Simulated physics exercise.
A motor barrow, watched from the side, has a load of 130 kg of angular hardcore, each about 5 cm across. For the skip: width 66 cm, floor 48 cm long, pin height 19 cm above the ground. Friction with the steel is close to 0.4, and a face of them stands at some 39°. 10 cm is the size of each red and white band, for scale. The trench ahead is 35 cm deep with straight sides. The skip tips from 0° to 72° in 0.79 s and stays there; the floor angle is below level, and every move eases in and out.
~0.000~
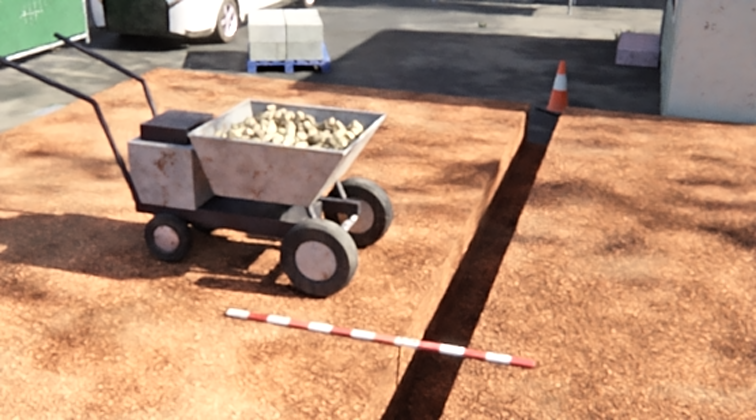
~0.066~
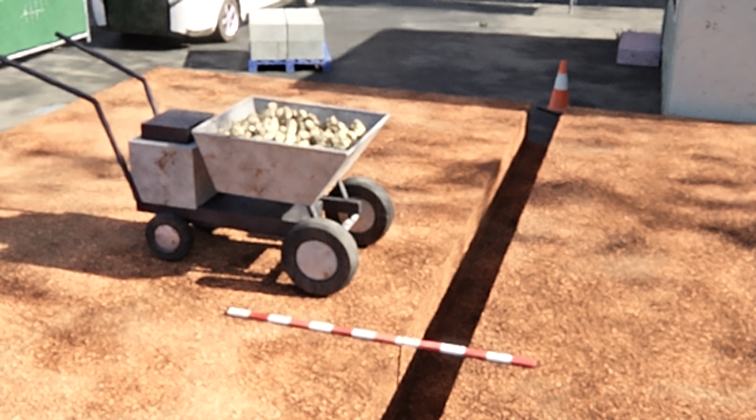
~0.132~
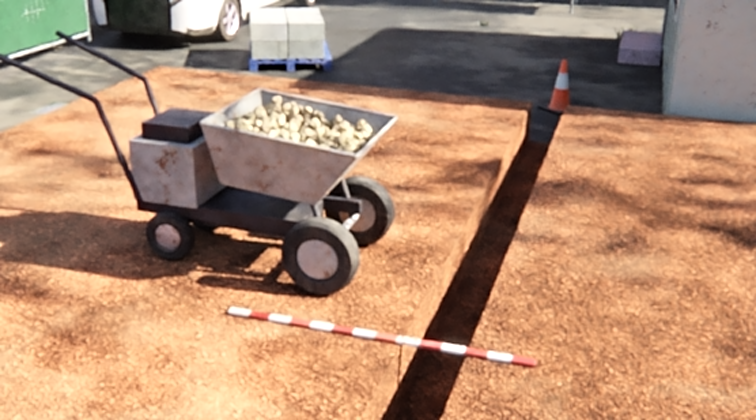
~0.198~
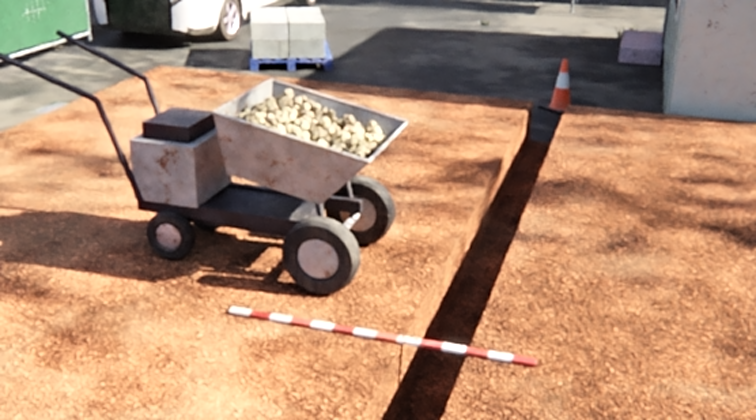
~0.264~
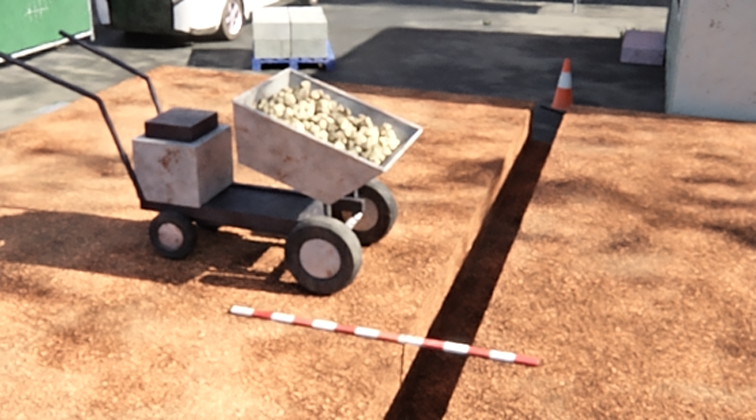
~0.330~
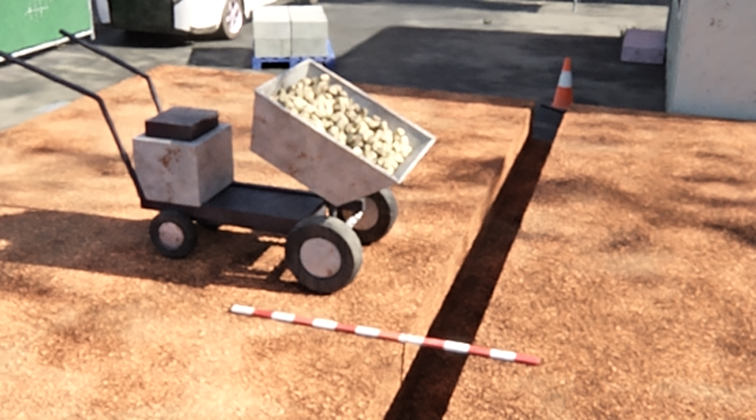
A motor barrow standing beside a narrow trench on orange ground, its stone-filled skip steadily tilting forward to the right.
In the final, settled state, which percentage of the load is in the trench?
49 per cent is in the trench.
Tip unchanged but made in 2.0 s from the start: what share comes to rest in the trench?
It would be near 65 per cent.
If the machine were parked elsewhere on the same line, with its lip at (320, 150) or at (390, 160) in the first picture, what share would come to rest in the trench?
The first start gives about 70 per cent, the second about 15.
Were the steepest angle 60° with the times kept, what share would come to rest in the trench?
Then about 20 per cent.
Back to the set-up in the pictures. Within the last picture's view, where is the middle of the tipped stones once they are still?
Middle at around (481, 327), I'd say.
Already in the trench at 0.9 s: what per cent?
Something like 15 in a hundred.
After 0.6 s the floor is at 61°; 100 % in the skip; the foremost stones are at (444, 204).
After 0.9 s the floor is at 72°; 75 % in the skip, 15 % in the trench, 10 % past the trench; the foremost stones are at (525, 294).
After 1.2 s the floor is at 72°; 43 % in the skip, 29 % in the trench, 28 % past the trench; the foremost stones are at (649, 317).
After 3.2 s the floor is at 72°; 23 % in the skip, 49 % in the trench, 28 % past the trench; the foremost stones are at (706, 330).
